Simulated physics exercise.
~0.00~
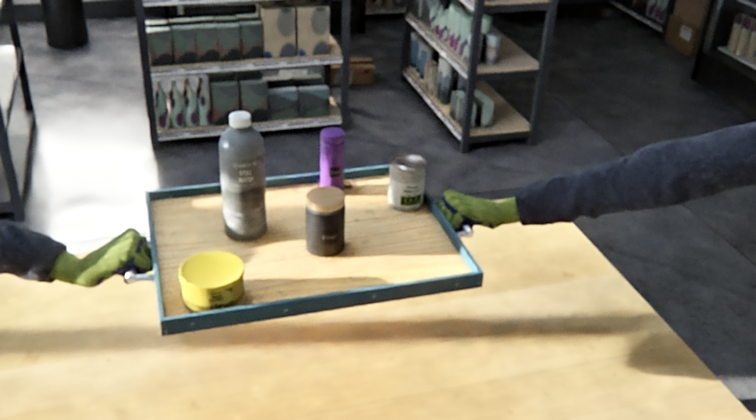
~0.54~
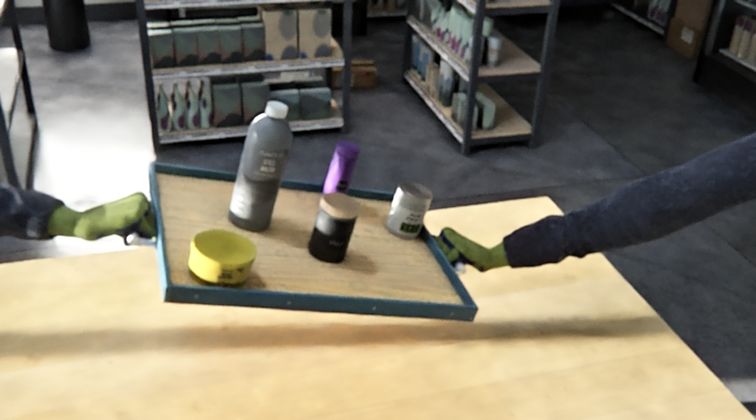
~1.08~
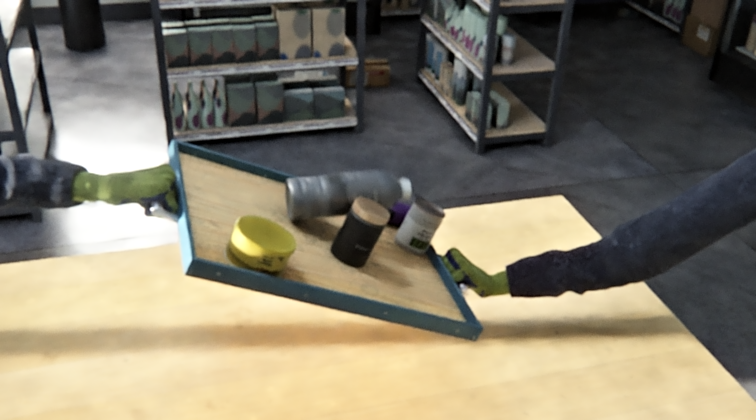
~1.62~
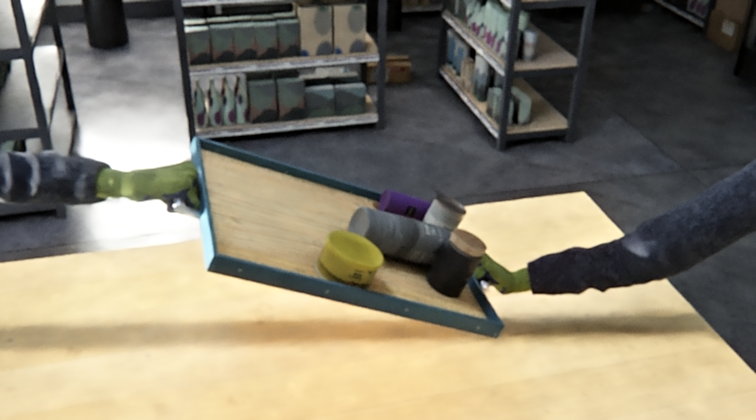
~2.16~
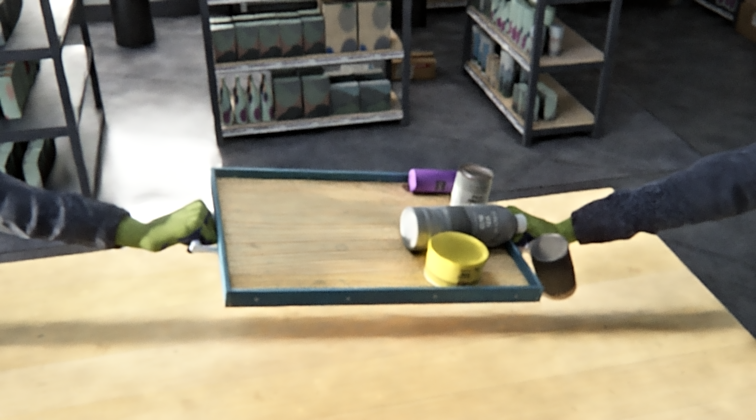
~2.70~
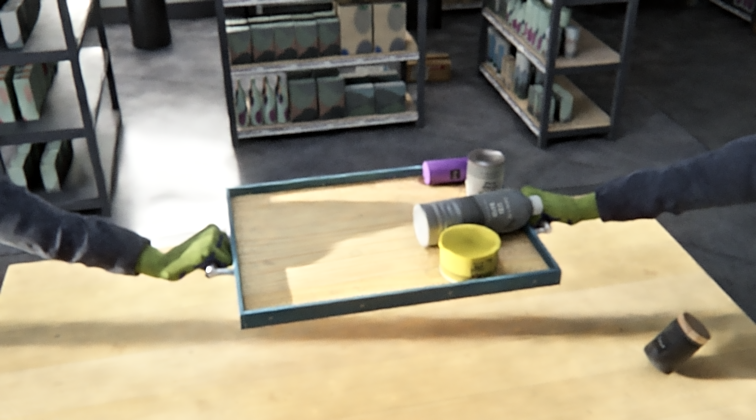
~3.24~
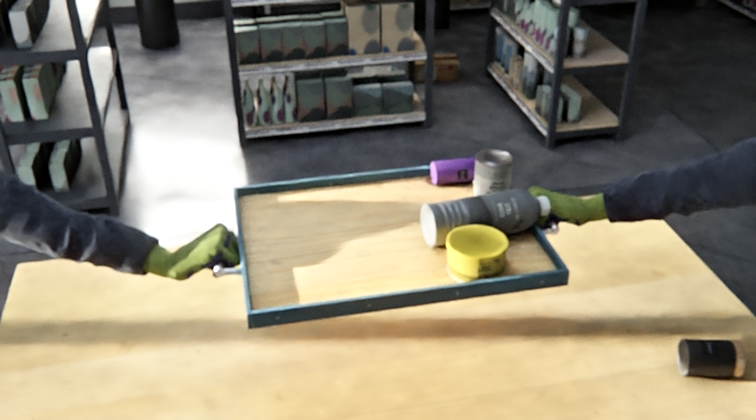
The clip shows two gloved hands tilting a tray down to the right, so the grey bottle and purple shaker topple and the containers slide right; the black jar falls onto the table, and the levelled tray keeps the other four, bottle and shaker lying down.
